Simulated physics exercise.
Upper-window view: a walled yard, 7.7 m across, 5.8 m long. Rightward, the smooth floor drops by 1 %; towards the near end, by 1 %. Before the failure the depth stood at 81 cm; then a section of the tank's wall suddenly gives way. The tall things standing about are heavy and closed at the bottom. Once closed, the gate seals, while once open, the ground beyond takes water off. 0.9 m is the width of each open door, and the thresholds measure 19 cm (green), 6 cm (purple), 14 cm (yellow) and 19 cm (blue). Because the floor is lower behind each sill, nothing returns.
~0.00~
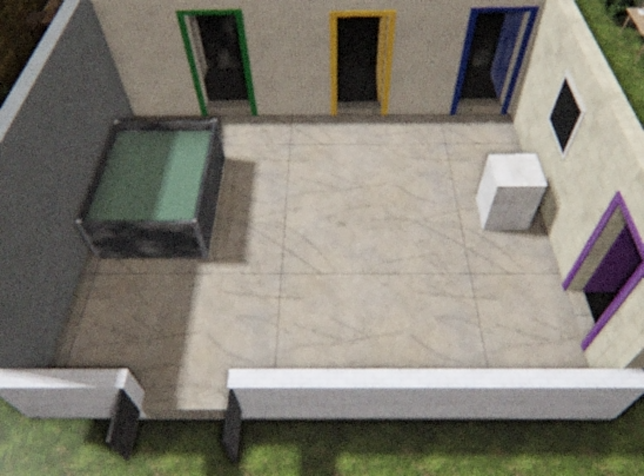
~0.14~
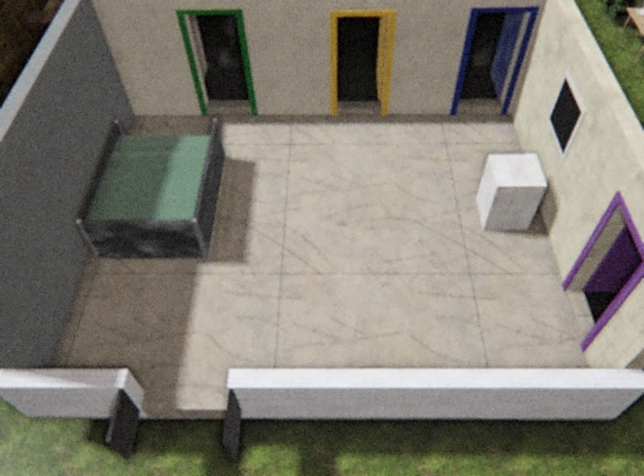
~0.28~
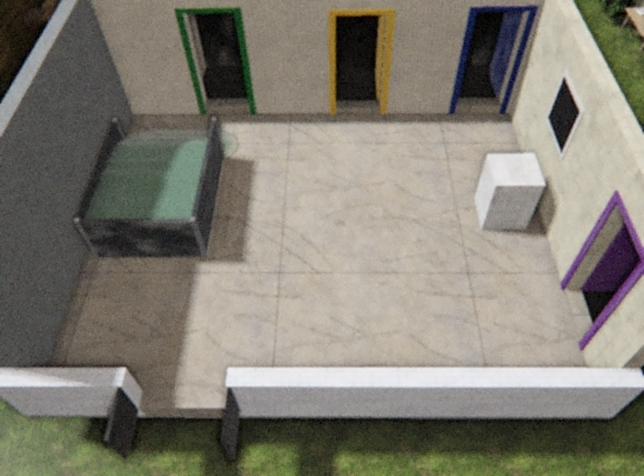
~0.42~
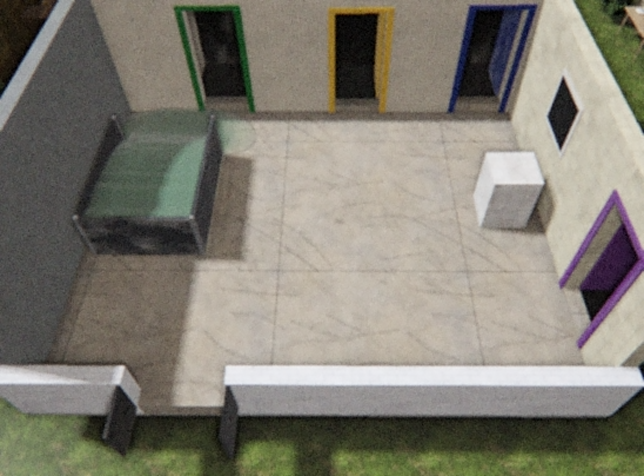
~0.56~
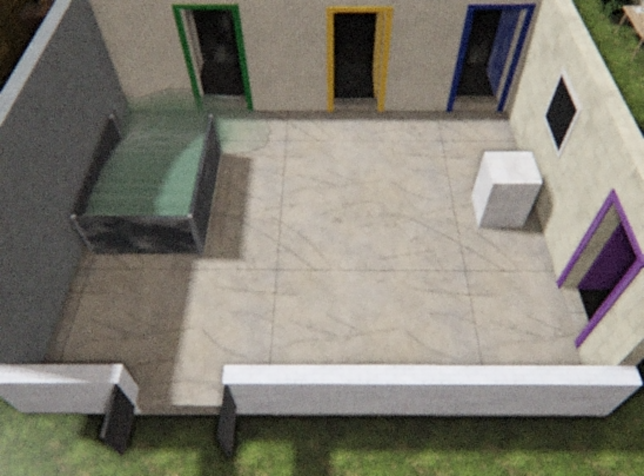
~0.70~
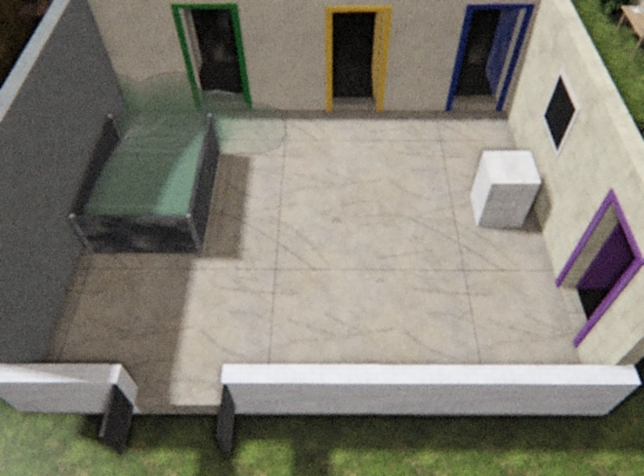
A large dark-framed tank of green water stands against the grey left wall of a walled yard with a pale, veined floor, seen from high above. Green, yellow and blue doorways line the back wall, with a white block, a small dark window and a purple doorway at right. Water slips out over the tank's far side and spreads thinly along the back wall past the green doorway, while the view drifts very slightly.
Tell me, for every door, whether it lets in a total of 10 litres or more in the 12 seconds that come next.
For every door: The green door does; the purple door does; the yellow door does not; the blue door does not.
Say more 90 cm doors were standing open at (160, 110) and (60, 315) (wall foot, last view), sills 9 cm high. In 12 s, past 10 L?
First door beyond the limit, second door short of the limit.
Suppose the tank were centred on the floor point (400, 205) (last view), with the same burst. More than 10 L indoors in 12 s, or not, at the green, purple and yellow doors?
So the green door keeps within it, the purple door tops the limit and the yellow door tops the limit.
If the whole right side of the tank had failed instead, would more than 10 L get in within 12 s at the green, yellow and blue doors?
Against that limit: Green not over, yellow under, blue above.
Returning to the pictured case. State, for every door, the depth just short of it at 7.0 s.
You'd see green at 15 cm, purple at 7 cm, yellow at 6 cm and blue at 11 cm.
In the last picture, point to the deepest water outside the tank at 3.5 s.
Roughly at pixel (524, 186).
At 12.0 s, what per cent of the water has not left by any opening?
I'd put it at some 84 percent still there.
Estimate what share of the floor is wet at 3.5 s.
Roughly 50 % of the floor is wet.
After 1.4 s water covers 10 % of the floor and is deepest (60 cm) near (164, 112); green door 46 cm at the sill, 104 L in, purple door not reached, yellow door 4 cm at the sill, 0 L in, blue door not reached.
After 2.2 s water covers 25 % of the floor and is deepest (46 cm) near (125, 149); green door 39 cm at the sill, 230 L in, purple door not reached, yellow door 8 cm at the sill, 0 L in, blue door not reached.
After 3.5 s water covers 50 % of the floor and is deepest (35 cm) near (524, 186); green door 23 cm at the sill, 296 L in, purple door not reached, yellow door 9 cm at the sill, 0 L in, blue door 4 cm at the sill, 0 L in.
After 7.0 s water covers 70 % of the floor and is deepest (18 cm) near (584, 390); green door 15 cm at the sill, 302 L in, purple door 7 cm at the sill, 2 L in, yellow door 6 cm at the sill, 0 L in, blue door 11 cm at the sill, 1 L in.
After 12.0 s water covers 95 % of the floor and is deepest (16 cm) near (584, 390); green door 7 cm at the sill, 303 L in, purple door 13 cm at the sill, 72 L in, yellow door 2 cm at the sill, 0 L in, blue door 9 cm at the sill, 1 L in.
